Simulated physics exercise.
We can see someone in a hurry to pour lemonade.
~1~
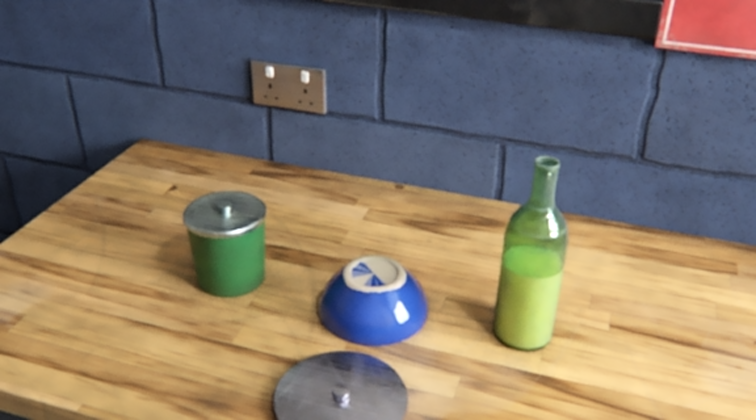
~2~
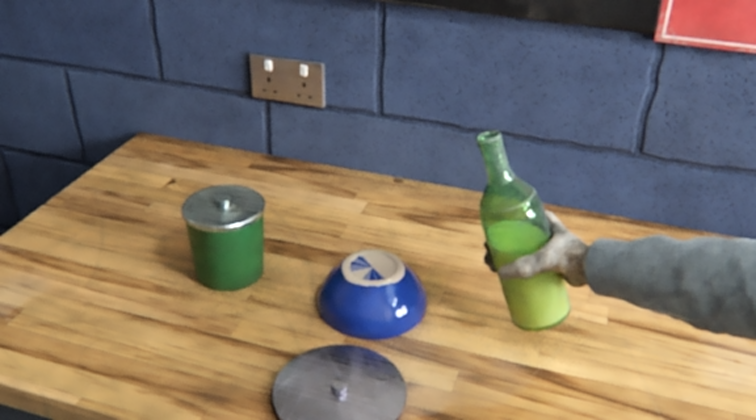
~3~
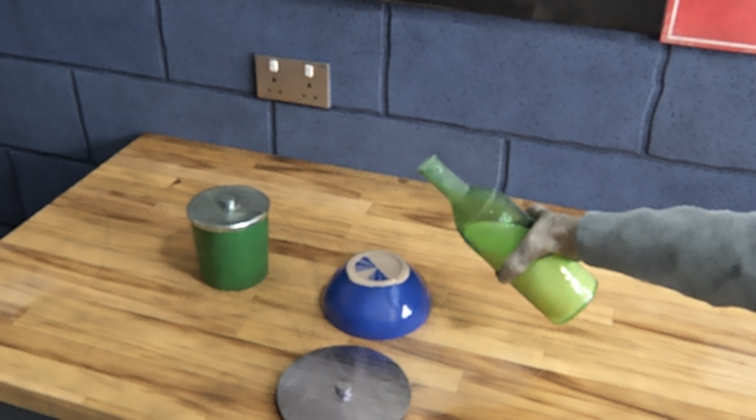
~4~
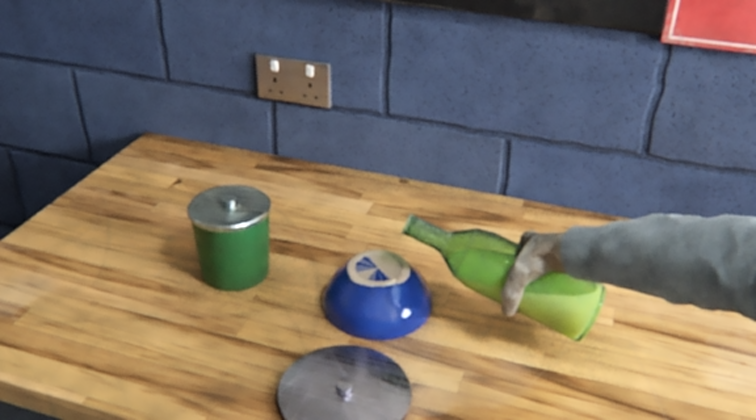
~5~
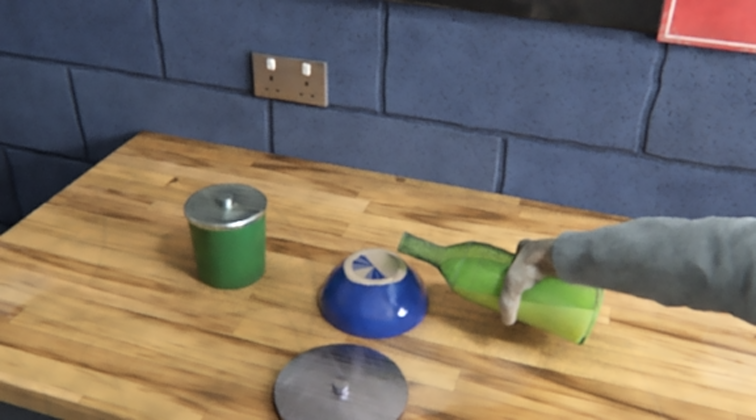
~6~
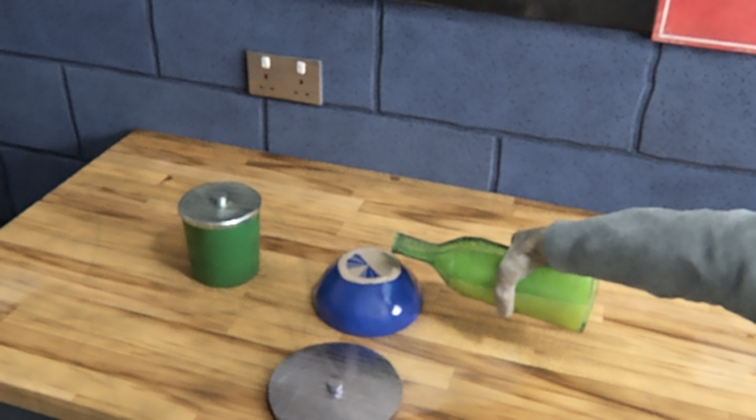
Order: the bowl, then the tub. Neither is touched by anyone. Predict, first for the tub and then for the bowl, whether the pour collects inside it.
In order: The tub will fail to trap any of it, the bowl will fail to trap any of it.
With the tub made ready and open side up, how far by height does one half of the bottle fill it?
Fill level: Approx. 35 % of height.
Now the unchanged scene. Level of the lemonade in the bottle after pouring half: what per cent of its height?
About 20 per cent of the height.
Next, it runs off the upturned base of the bowl.
After that, it hits the lid of the tub and runs off.
Finally, the bowl is empty, in a puddle; the tub is empty, in a puddle.
